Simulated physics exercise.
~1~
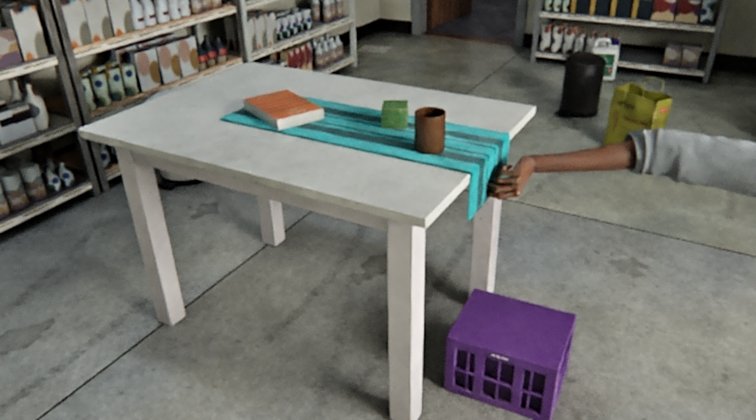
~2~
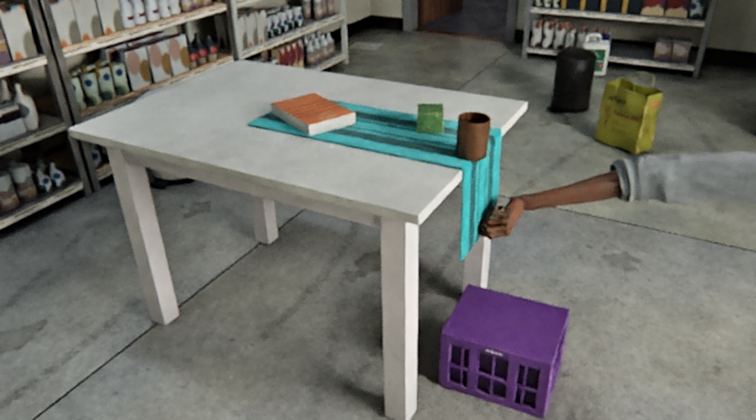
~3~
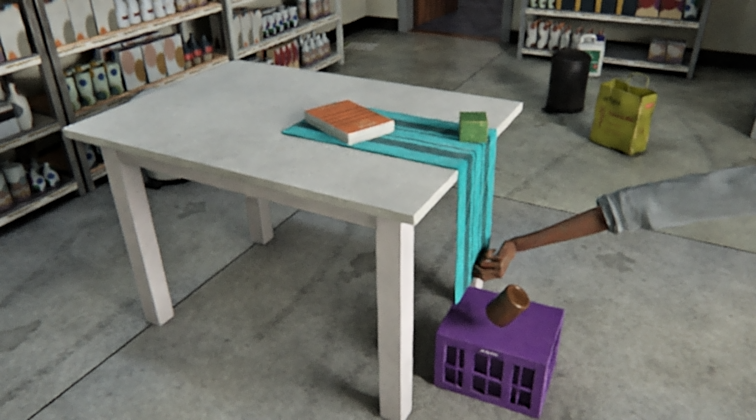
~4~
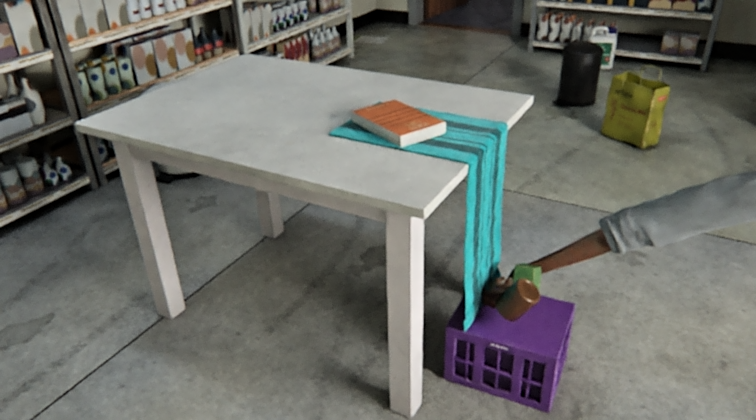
The clip shows a hand pulling a turquoise cloth down over the right end of a white table, carrying an orange book rightward while a brown mug and then a green block drop off onto a purple crate, leaving the book on the table.
